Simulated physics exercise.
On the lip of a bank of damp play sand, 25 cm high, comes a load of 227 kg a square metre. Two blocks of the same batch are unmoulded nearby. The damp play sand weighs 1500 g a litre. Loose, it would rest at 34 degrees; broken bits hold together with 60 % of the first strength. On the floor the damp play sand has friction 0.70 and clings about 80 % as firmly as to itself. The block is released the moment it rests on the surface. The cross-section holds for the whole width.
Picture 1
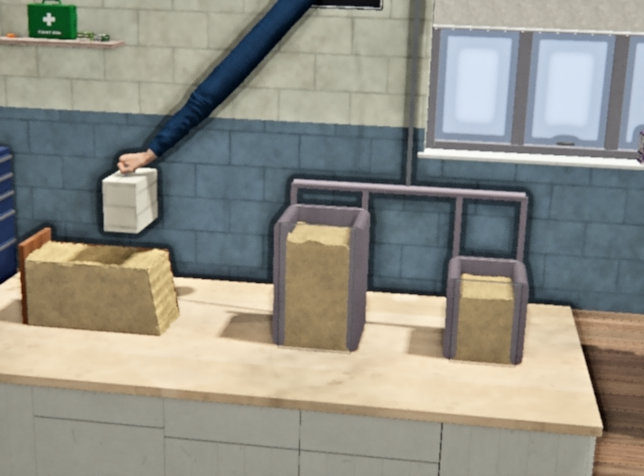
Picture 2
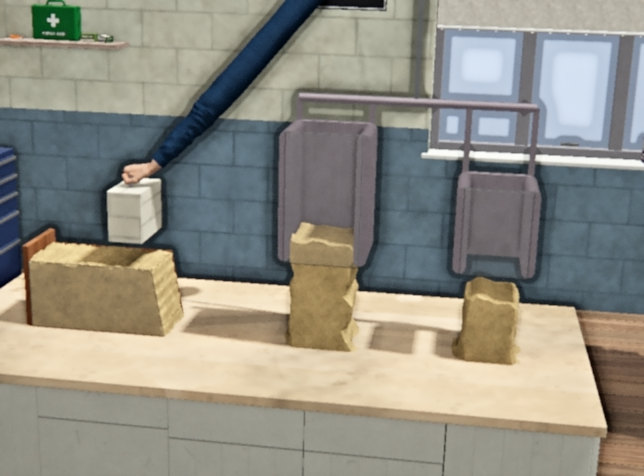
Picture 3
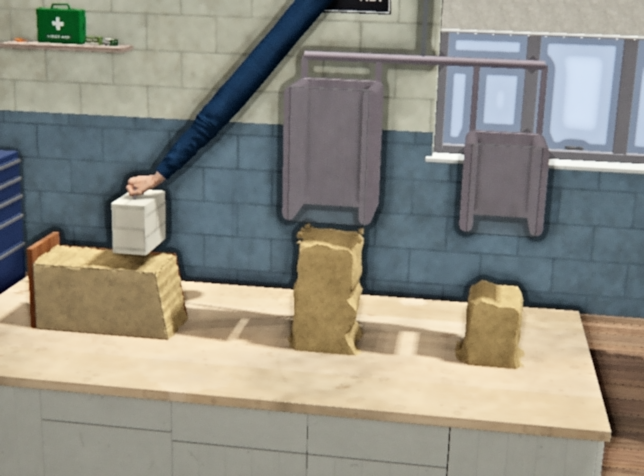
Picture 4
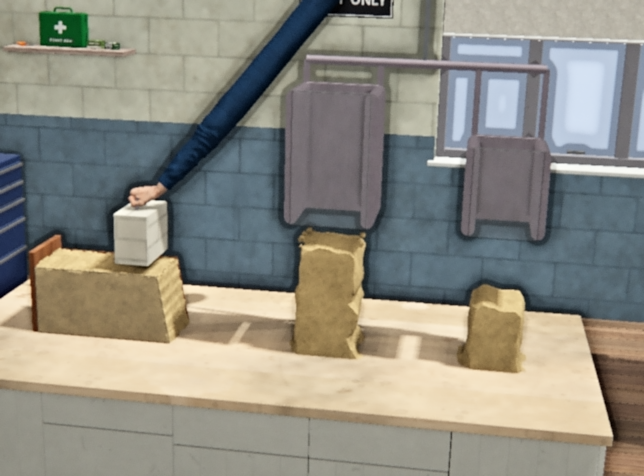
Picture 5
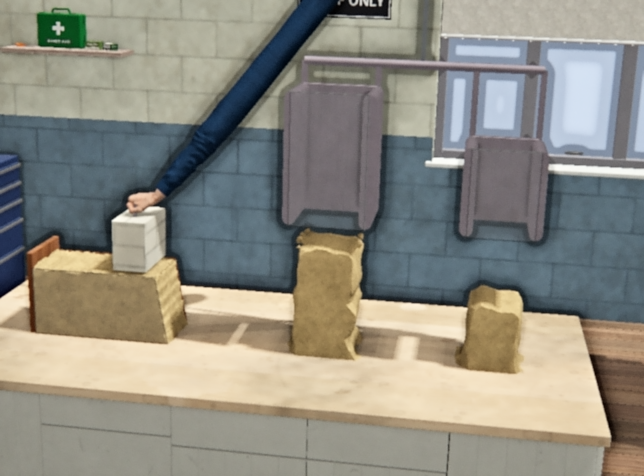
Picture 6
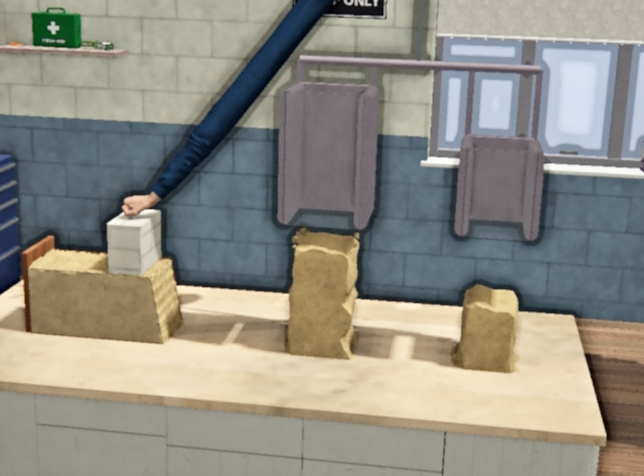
Linked grey moulds lifting off two sand blocks as a blue-sleeved arm lowers a pale block onto a sand bank at left.
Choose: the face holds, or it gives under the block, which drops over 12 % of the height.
It bears.
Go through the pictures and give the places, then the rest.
The first frame shows crest of the damp play sand at (87, 265); block heights 41 cm, 24 cm (left to right).
The second frame shows crest of the damp play sand at (91, 266); block heights 41 cm, 24 cm (left to right).
The third frame shows crest of the damp play sand at (95, 269); block heights 41 cm, 24 cm (left to right).
The fourth frame shows crest of the damp play sand at (97, 272); block heights 41 cm, 24 cm (left to right).
The fifth frame shows crest of the damp play sand at (95, 273); block heights 41 cm, 24 cm (left to right).
The sixth frame shows crest of the damp play sand at (90, 273); block heights 41 cm, 24 cm (left to right).
Last picture + 0.16 s, the block is down by 1 % of the bank's height and stands upright.
Last picture + 0.35 s, the block is down by 1 % of the bank's height and stands upright.
Last picture + 0.53 s, the block is down by 1 % of the bank's height and stands upright.
Last picture + 0.72 s, the block is down by 1 % of the bank's height and stands upright.
Last picture + 1.35 s, the block is down by 1 % of the bank's height and stands upright.
